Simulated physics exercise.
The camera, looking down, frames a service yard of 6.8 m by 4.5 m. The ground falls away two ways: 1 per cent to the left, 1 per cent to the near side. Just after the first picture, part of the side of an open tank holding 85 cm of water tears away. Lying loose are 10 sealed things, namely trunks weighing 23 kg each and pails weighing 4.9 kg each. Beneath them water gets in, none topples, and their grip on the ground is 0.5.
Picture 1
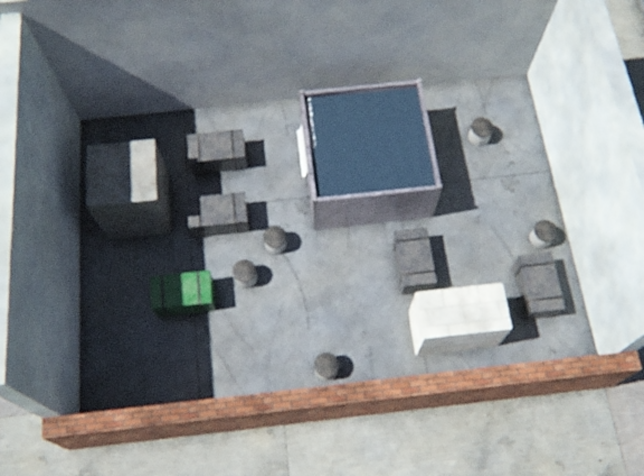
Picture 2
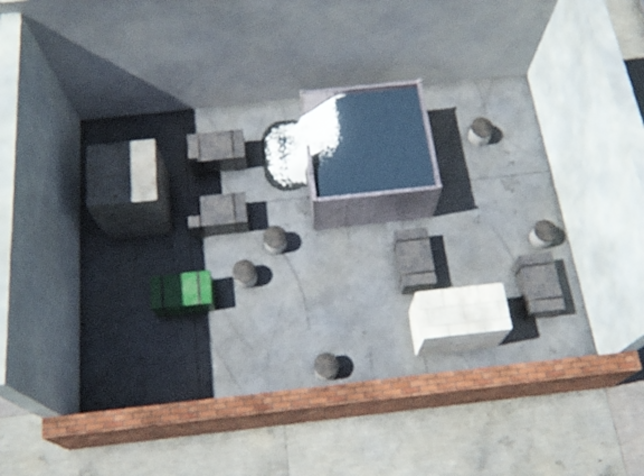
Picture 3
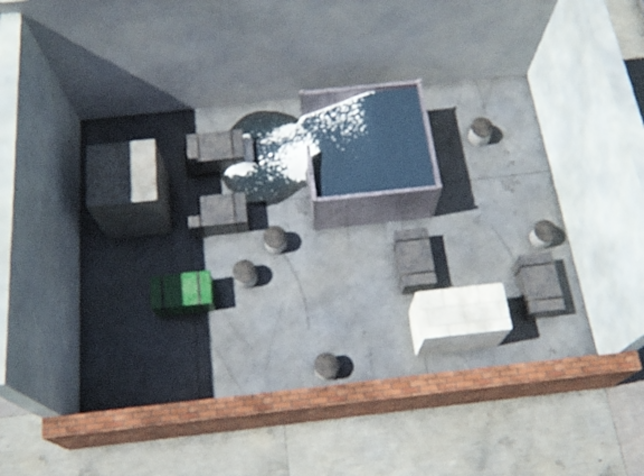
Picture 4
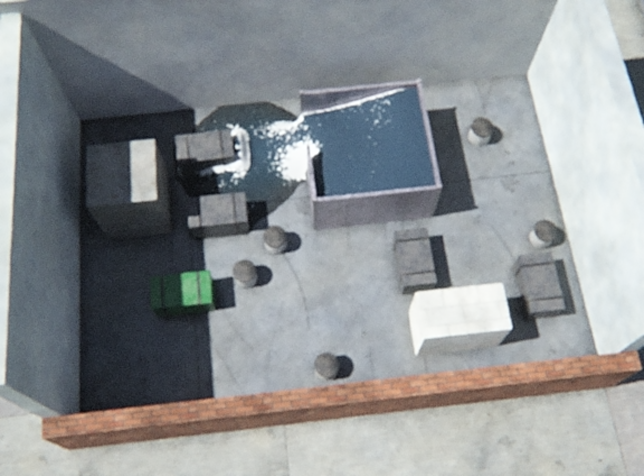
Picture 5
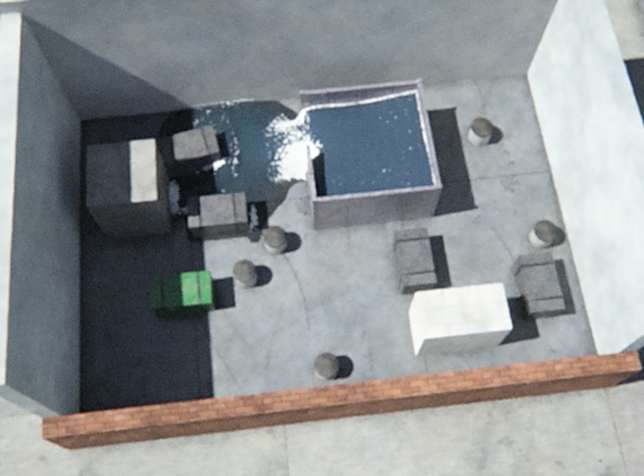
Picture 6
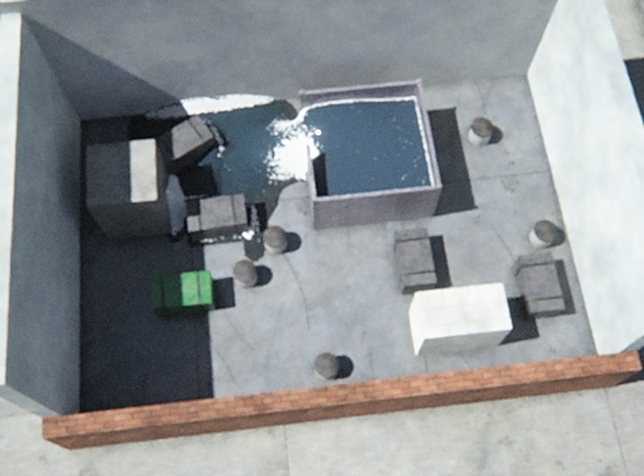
Water bursts from the left side of an open tank and pushes one grey block leftward.
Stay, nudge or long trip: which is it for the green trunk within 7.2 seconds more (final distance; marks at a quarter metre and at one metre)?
It'll be greatly displaced.
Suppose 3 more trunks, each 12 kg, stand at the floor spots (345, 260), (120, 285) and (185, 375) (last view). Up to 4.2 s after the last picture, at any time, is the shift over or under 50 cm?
Within it, beyond it, beyond it.
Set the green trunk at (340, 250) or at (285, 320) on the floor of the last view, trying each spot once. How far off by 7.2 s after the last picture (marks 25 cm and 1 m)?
Taken in turn, it stays almost motionless and then glides a modest way.
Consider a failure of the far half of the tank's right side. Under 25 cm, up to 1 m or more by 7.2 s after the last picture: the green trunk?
With that failure, the green trunk moves slightly.
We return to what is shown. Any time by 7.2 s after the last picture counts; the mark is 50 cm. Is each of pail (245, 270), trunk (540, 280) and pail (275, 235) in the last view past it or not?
In sequence - crossed the line; stayed below the line; stayed below the line.
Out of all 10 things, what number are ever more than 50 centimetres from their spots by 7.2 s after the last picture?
The total is 5.
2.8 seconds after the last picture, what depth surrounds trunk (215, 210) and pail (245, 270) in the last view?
Some 3 cm at the first, some 2 cm at the second.
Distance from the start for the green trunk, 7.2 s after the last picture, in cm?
250 centimetres.
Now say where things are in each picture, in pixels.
The green trunk at (181, 289), on the bottom; water covers 2.5 m2; 0 of 10 have shifted, in the first frame.
The green trunk at (181, 289) rests on the ground; water covers 3.1 m2; 0 of 10 have shifted, in the second frame.
The green trunk at (181, 289) rests on the ground; 4.0 m2 under water; 0 of 10 have shifted, in the third frame.
The green trunk at (181, 289), on the bottom; water covers 5.0 m2; 1 of 10 have shifted, in the fourth frame.
The green trunk at (181, 289), on the bottom; water covers 5.9 m2; 1 of 10 have shifted, in the fifth frame.
The green trunk at (181, 289) rests on the ground; 6.5 m2 under water; 1 of 10 have shifted, in the sixth frame.
Then, 0.9 s after the last picture the green trunk is near (182, 302), 0.2 m from its start, aground; 1 afloat.
Then, 2.8 s after the last picture the green trunk is near (226, 376), 1.3 m from its start, afloat; 2 afloat.
Then, 4.8 s after the last picture the green trunk is near (362, 321), 2.4 m from its start, afloat; 3 afloat.
Then, 7.2 s after the last picture the green trunk is near (352, 270), 2.3 m from its start, afloat; 5 afloat.
